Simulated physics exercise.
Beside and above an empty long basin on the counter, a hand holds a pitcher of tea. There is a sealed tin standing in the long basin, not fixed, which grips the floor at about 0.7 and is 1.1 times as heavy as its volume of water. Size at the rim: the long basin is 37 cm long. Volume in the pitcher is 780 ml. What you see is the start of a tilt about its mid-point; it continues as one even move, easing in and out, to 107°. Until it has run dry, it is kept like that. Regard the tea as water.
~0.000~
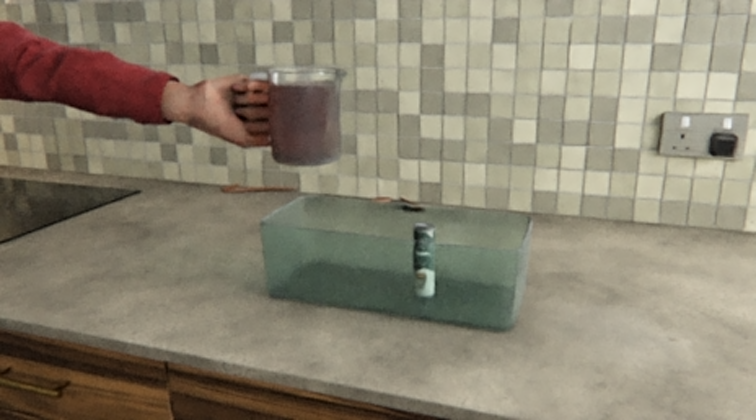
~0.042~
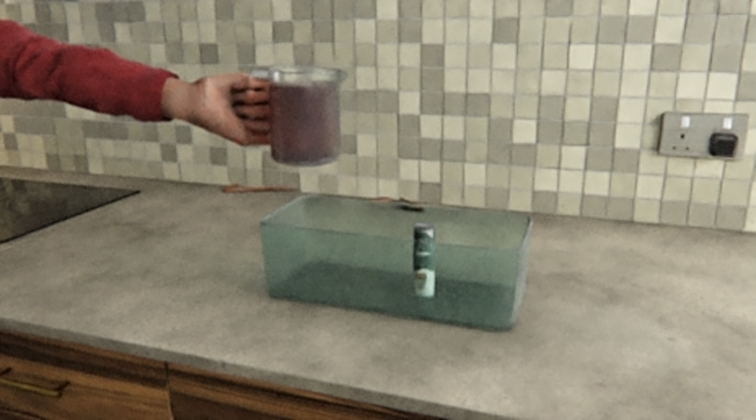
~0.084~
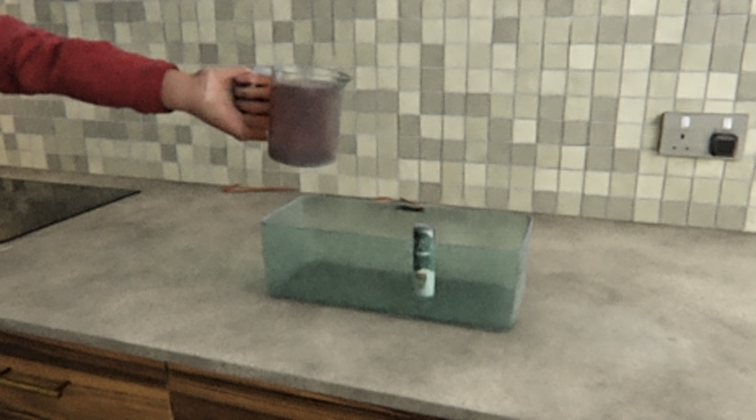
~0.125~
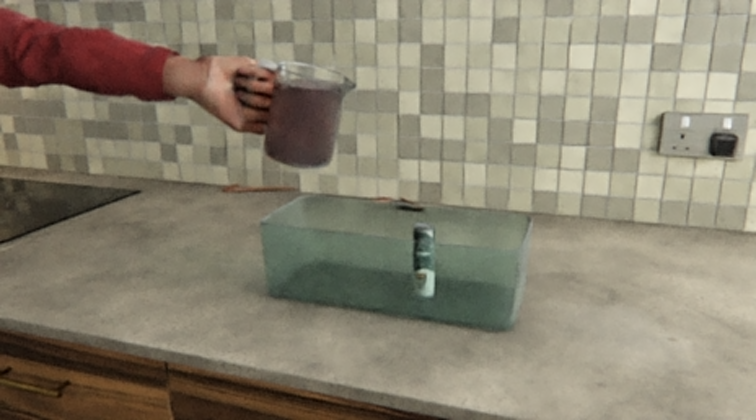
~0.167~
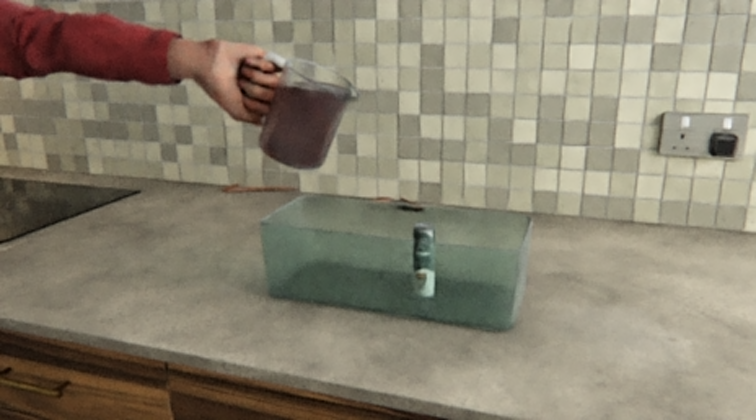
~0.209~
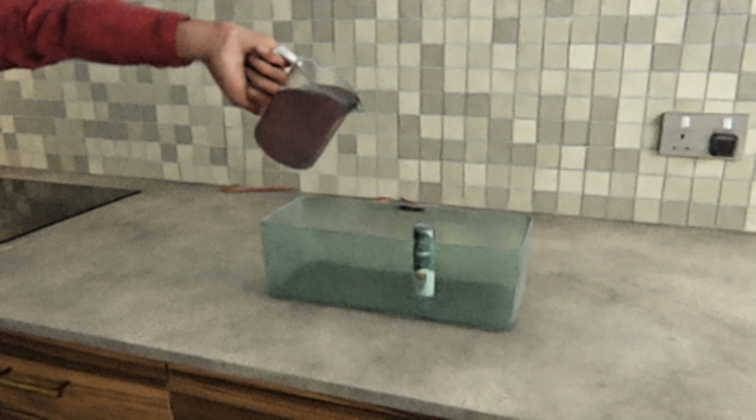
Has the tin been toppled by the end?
Yes, it has gone over.
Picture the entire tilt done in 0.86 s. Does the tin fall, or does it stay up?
Result: Tin tipped over.
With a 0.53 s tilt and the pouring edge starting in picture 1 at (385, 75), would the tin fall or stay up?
Then it goes over.
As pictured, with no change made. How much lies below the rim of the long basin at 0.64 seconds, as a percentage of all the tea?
My estimate is about 62 percent.
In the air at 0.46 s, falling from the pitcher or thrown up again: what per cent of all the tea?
Estimate: Some 26 % of the total.
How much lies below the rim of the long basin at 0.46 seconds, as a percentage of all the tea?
Roughly 16 percent of it.
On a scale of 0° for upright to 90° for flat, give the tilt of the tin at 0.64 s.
Roughly 25°.
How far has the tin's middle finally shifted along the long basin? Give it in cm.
Looks like roughly 8.5 cm in total.
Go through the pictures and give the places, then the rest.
In the first frame, it leans 0°; its right rim is at (347, 72); the tea meets the walls at (276, 83) and (337, 85); the long basin's rim runs from (281, 209) to (527, 234); the tin's top is at (424, 229).
In the second frame, it leans 2°; its right rim is at (348, 74); the tea meets the walls at (277, 83) and (338, 86).
In the third frame, it leans 7°; its right rim is at (351, 78); the tea meets the walls at (279, 81) and (340, 87).
In the fourth frame, it leans 14°; its right rim is at (356, 86); the tea meets the walls at (281, 87) and (345, 90).
In the fifth frame, it leans 24°; its right rim is at (360, 97); the tea meets the walls at (278, 102) and (350, 94).
In the sixth frame, it leans 36°; its right rim is at (363, 110); the tea meets the walls at (272, 109) and (356, 100).
By 0.46 s the tilt is 102° and 58 per cent is still to pour; the tin stands where it began.
By 0.64 s the tilt is 107° and 18 per cent is still to pour; the tin leans 24°.
By 0.82 s the tilt is 107° and 4 per cent is still to pour; the tin lies on its side.
By 1.03 s the tilt is 107° and 0 per cent is still to pour; the tin lies on its side.
At rest the tin lies on its side.
